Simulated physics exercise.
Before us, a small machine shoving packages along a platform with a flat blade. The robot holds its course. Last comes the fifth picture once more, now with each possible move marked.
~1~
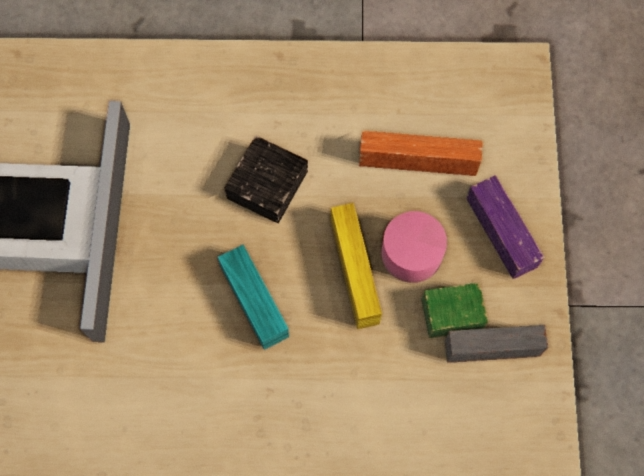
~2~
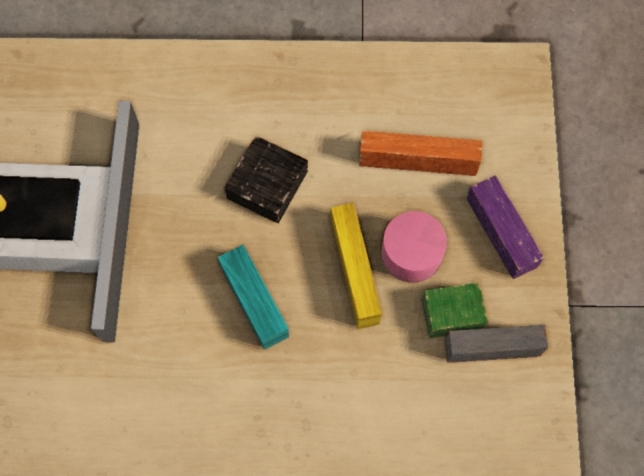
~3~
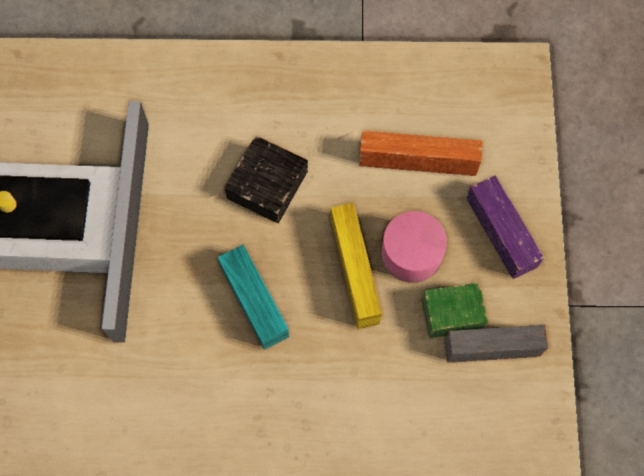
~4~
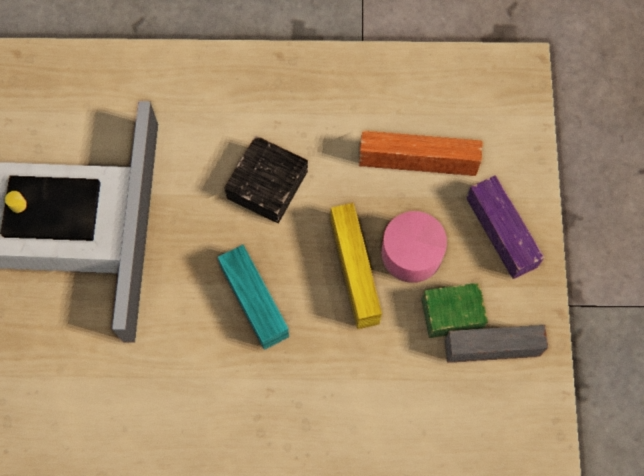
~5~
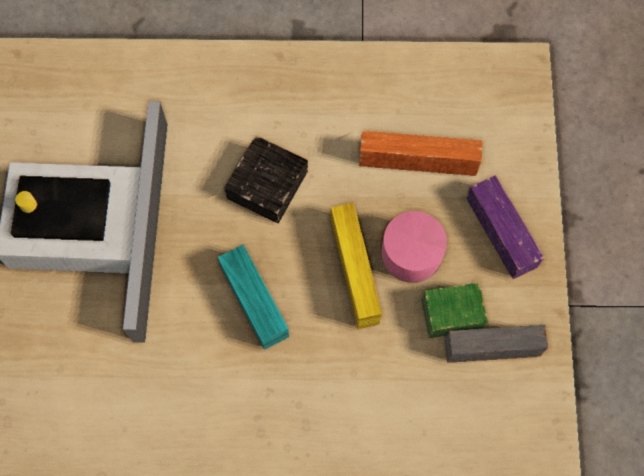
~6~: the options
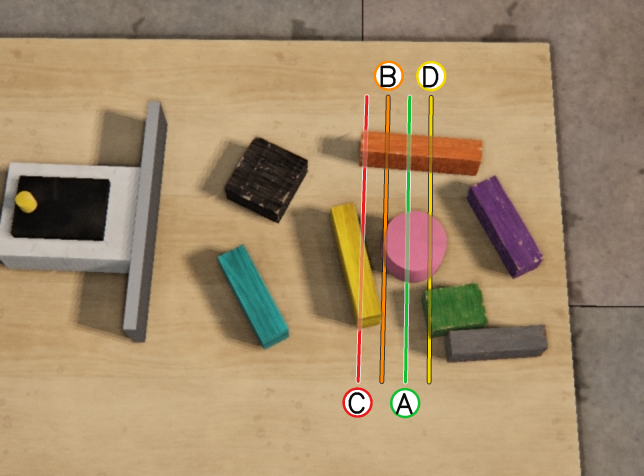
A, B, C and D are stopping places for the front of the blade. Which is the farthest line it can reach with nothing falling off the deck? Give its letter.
D is the last safe line.
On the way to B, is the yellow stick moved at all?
By then, yes.
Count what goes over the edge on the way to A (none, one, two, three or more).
In all, none.
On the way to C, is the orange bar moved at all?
Yes.
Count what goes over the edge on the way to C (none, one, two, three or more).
The count is none.
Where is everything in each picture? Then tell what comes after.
Yellow stick (356, 266); grey bar (496, 344); purple bar (505, 227), in the first frame.
Robot (37, 207); orange bar (420, 153), in the second frame.
Robot (48, 207); black crate (267, 180), in the third frame.
Robot (58, 207); turquoise stick (254, 297), in the fourth frame.
Robot (68, 208); grey bar (496, 344); purple bar (505, 227); orange bar (420, 153), in the fifth frame.
On the marked copy, A at (408, 232); B at (385, 232); C at (363, 232); D at (430, 232).
With D. Early on, robot (172, 209); black crate (293, 171); turquoise stick (269, 300).
Further on, robot (275, 210); orange bar (475, 152); pink canister (435, 248).
At the end, robot (355, 210); orange bar (552, 153); purple bar (538, 220); nothing has fallen.
As for the rest, A is safe but short; B is safe but short; C is safe but short.
